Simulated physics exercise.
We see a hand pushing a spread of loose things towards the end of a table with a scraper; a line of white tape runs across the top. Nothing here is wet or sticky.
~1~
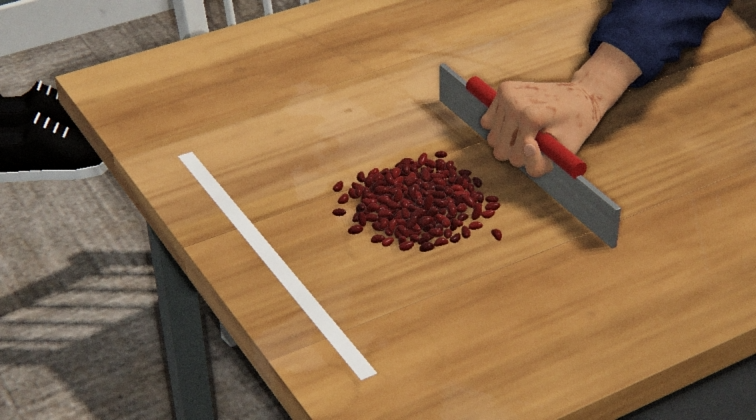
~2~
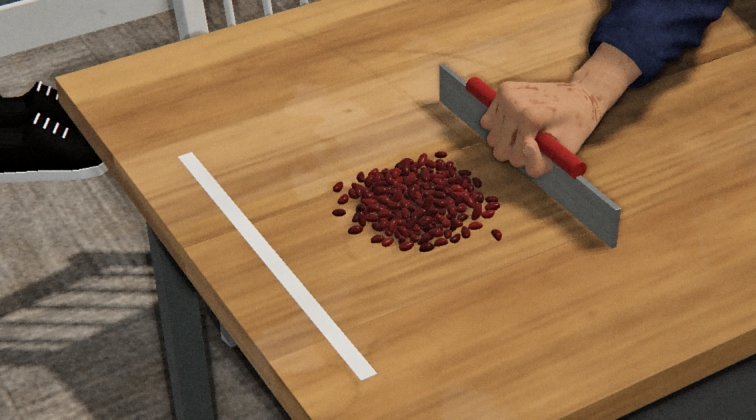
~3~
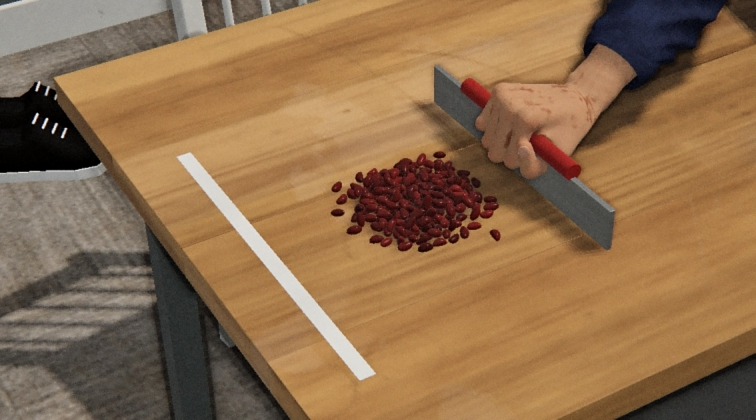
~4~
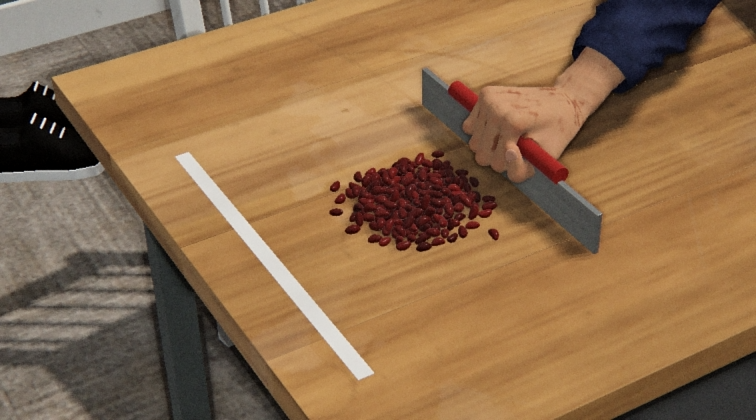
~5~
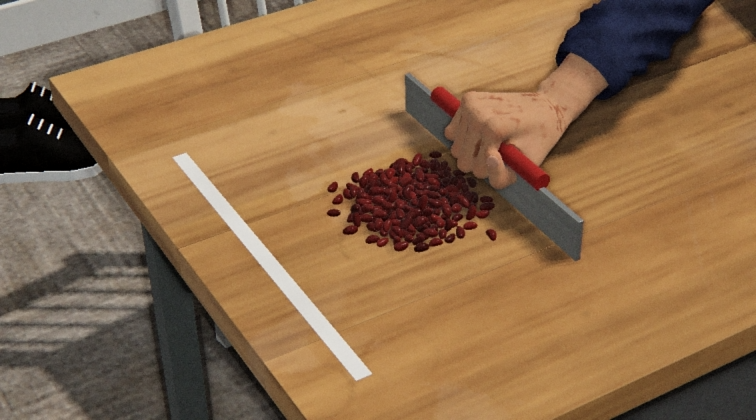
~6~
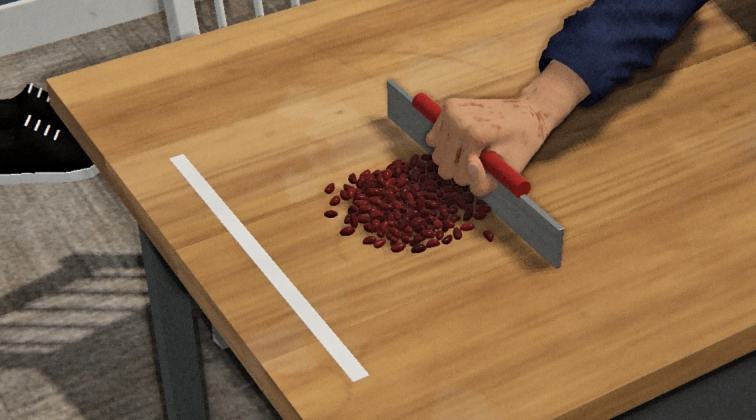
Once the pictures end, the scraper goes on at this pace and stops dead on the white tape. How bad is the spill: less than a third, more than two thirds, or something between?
The part that falls is from one third to two thirds.
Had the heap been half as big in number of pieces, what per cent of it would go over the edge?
About 10 per cent.
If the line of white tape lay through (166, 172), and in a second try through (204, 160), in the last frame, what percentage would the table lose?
Roughly 70 per cent, and 20 per cent.
Just after the last frame, scraper still moving, near (361, 187); heap all on the table, its front near (278, 259).
A moment on, scraper stopped at the white tape; heap roughly a quarter over the edge.
Further on, scraper stopped at the white tape; heap roughly half over the edge.
When it is over, scraper stopped at the white tape; heap roughly half over the edge.
